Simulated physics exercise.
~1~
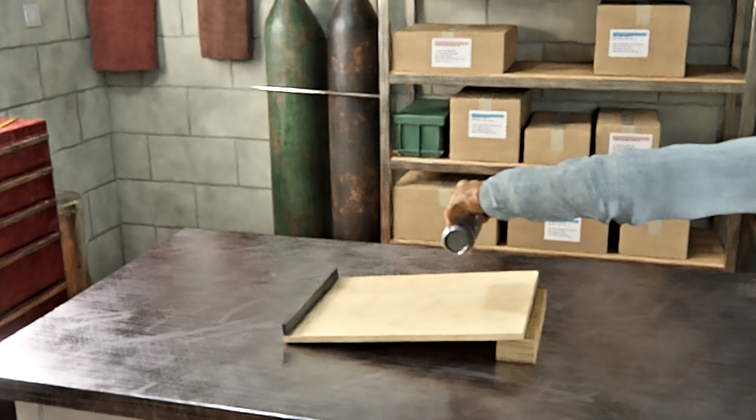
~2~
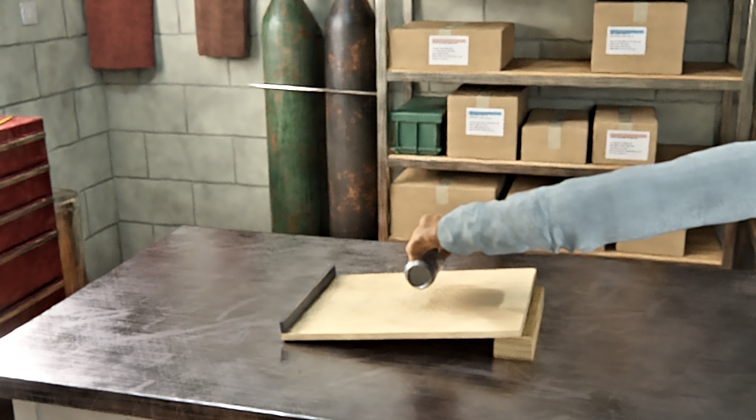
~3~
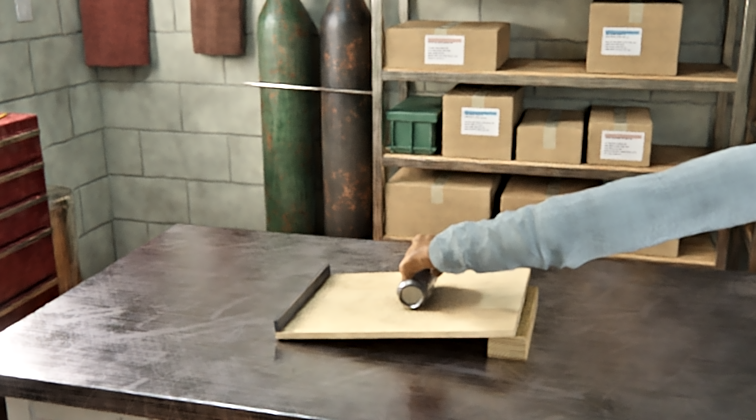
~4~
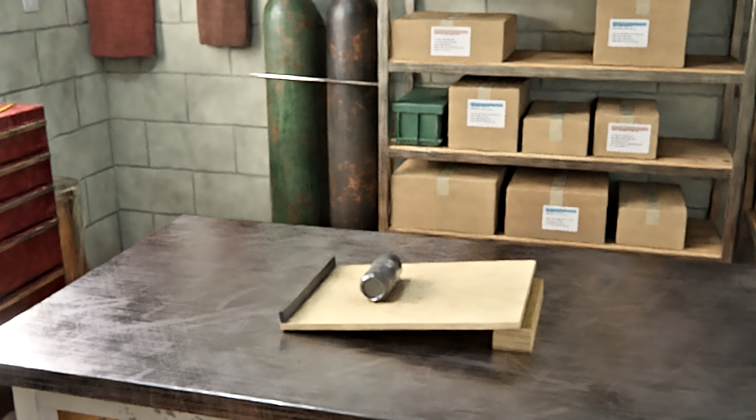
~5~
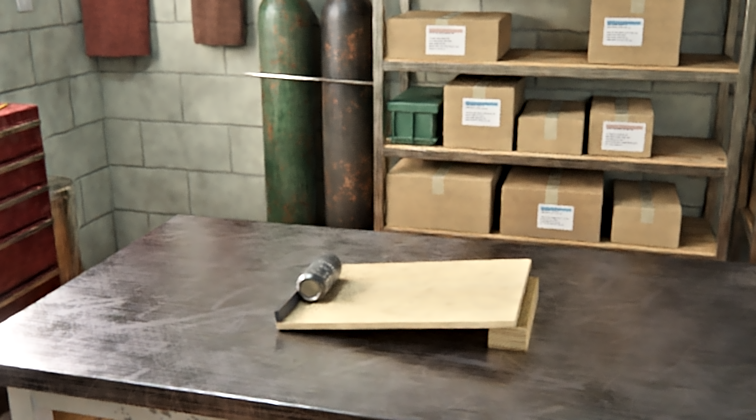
At first, a hand in a pale blue sleeve holds a grey can on its side above a sloping wooden board on a dark workbench, with gas cylinders and shelves of cardboard boxes behind. The arm moves left and lowers the can until it rests on the board. The hand then lets go and withdraws from view, and the can moves left down the slope. It continues to the low end, where a dark strip runs along the board's edge. At the end, the can lies on its side against that strip, while the board stays in place.
